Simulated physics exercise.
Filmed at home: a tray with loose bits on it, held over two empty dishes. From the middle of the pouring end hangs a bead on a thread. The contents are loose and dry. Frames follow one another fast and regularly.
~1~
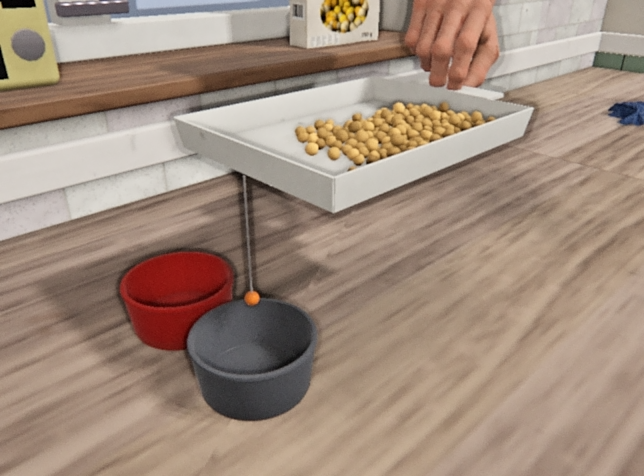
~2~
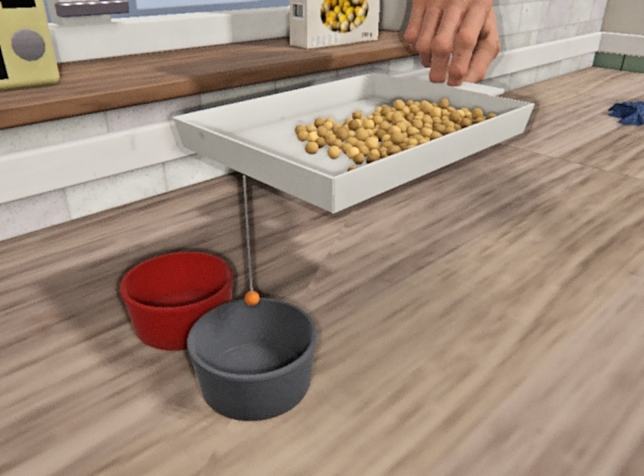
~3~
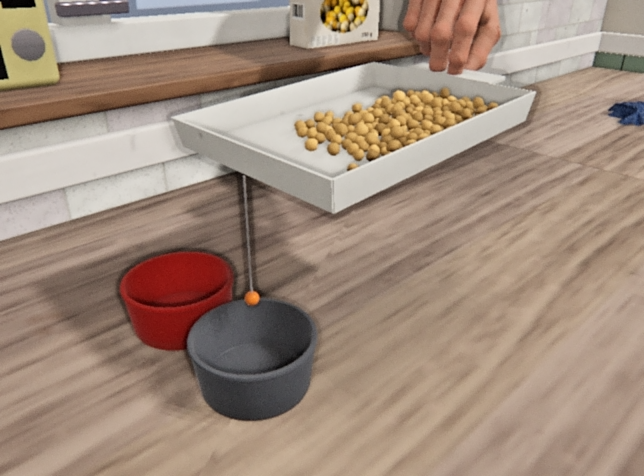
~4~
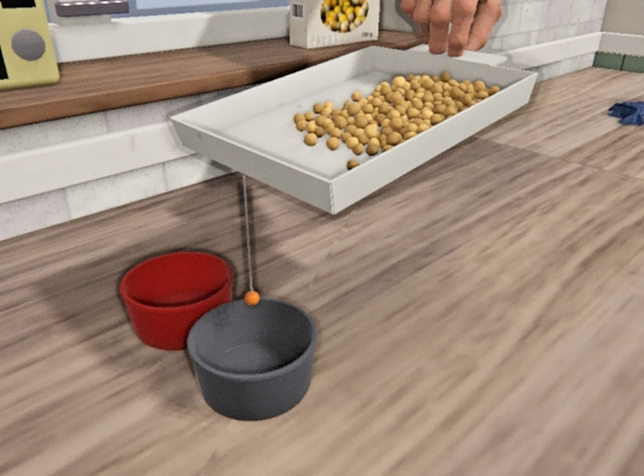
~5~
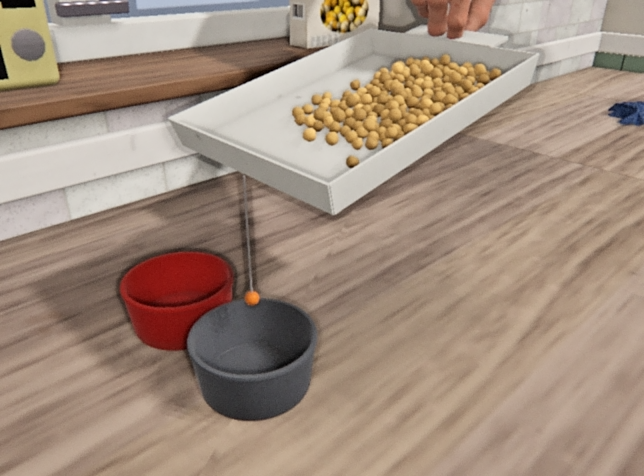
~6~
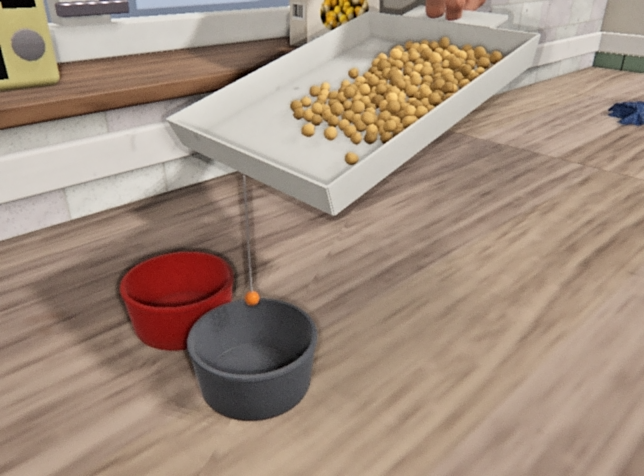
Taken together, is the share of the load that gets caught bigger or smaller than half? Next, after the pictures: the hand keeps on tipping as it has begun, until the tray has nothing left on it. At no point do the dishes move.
The caught share falls below half.
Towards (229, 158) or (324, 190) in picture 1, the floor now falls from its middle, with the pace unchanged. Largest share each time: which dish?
Well, the one to the left comes out on top first, then the one to the right.
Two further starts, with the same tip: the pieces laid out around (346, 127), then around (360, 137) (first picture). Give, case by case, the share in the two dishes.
First case: Some 20 %; second case: Some 20 %.
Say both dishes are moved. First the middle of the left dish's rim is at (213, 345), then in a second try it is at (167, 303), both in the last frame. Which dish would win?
One: The left-side dish. Two: The right-side dish.
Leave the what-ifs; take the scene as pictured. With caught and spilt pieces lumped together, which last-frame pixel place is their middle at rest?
Centre at rest, last view: Approx. (194, 434).
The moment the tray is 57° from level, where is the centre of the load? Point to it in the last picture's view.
(289, 116).
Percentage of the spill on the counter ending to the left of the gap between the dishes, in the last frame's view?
Around 70 per cent, I reckon.
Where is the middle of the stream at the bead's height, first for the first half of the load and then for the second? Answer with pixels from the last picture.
For the early half I get (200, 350), and for the late half (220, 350).
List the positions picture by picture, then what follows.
The first frame shows corners of the pouring end near (181, 117) and (334, 174), level; middle of the load near (407, 133), dried chickpeas; left dish near (132, 317); right dish near (203, 382); bead on its thread near (252, 298).
The second frame shows corners of the pouring end near (180, 117) and (334, 175), level; middle of the load near (407, 130).
The third frame shows corners of the pouring end near (179, 117) and (333, 176), tipped barely, level across its low end; middle of the load near (408, 122).
The fourth frame shows corners of the pouring end near (177, 117) and (331, 178), tipped a little, level across its low end; middle of the load near (408, 111).
The fifth frame shows corners of the pouring end near (175, 117) and (329, 180), tipped a little, level across its low end; middle of the load near (407, 99).
The sixth frame shows corners of the pouring end near (173, 117) and (327, 182), tipped clearly, level across its low end; middle of the load near (406, 87); left dish near (132, 317); right dish near (203, 382).
Shortly afterwards, tray tipped steeply; all but a few on the tray; only a few in the air.
Next, tray tipped right over; all but a few on the tray; only a few in the left dish; only a few outside both.
Some moments later, tray tipped past a quarter turn; a little in the right dish; only a few in the left dish; the bulk outside both.
In the end, tray tipped past a quarter turn; a little in the right dish; only a few in the left dish; the bulk outside both.
